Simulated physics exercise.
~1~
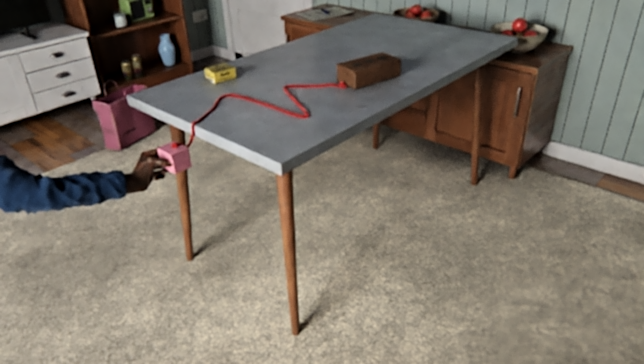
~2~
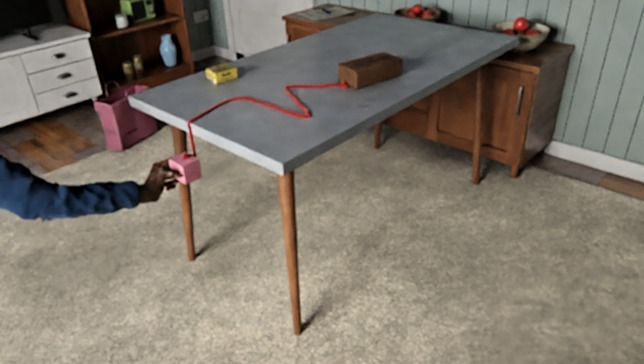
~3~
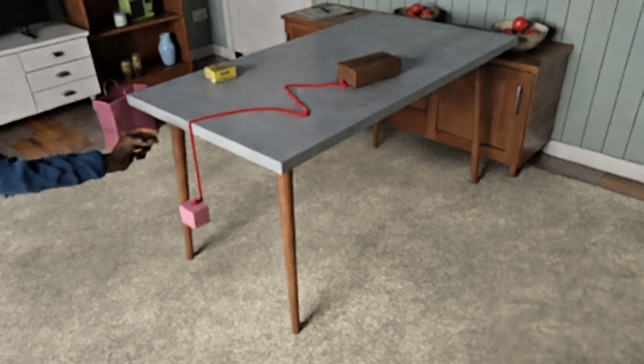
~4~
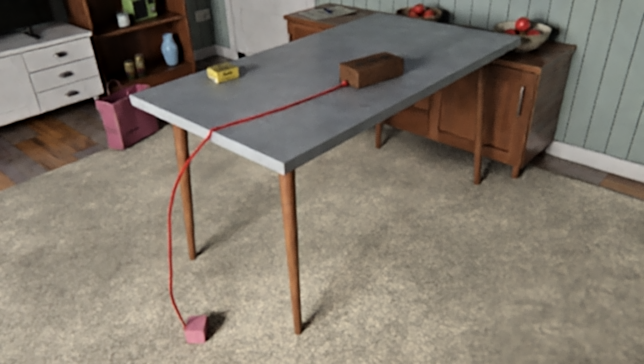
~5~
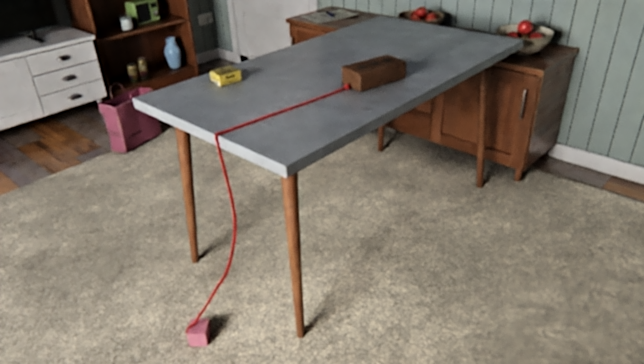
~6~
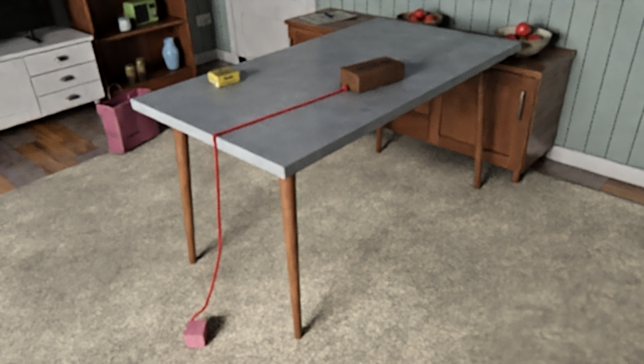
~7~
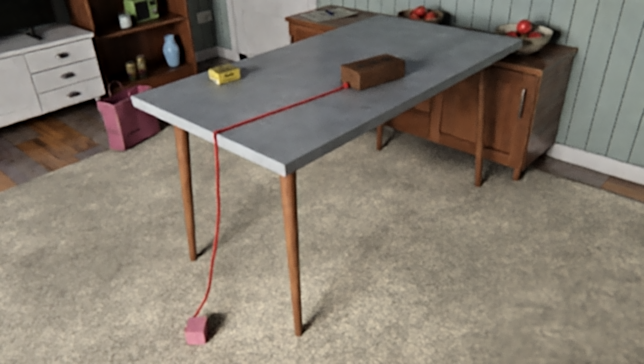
In a carpeted room with pale green panelled walls, a slightly swaying view looks down at a grey table with wooden legs. A brown brick sits toward the middle of the tabletop with a red cord running from it, and a small yellow box rests to its left. At the left, a hand in a blue sleeve holds a pink block on the cord beyond the table's edge. The hand lets go and draws back, and the block drops, pulling the slack cord straight across the top. The block lands on the carpet, tipped over, while the brick and yellow box stay put.
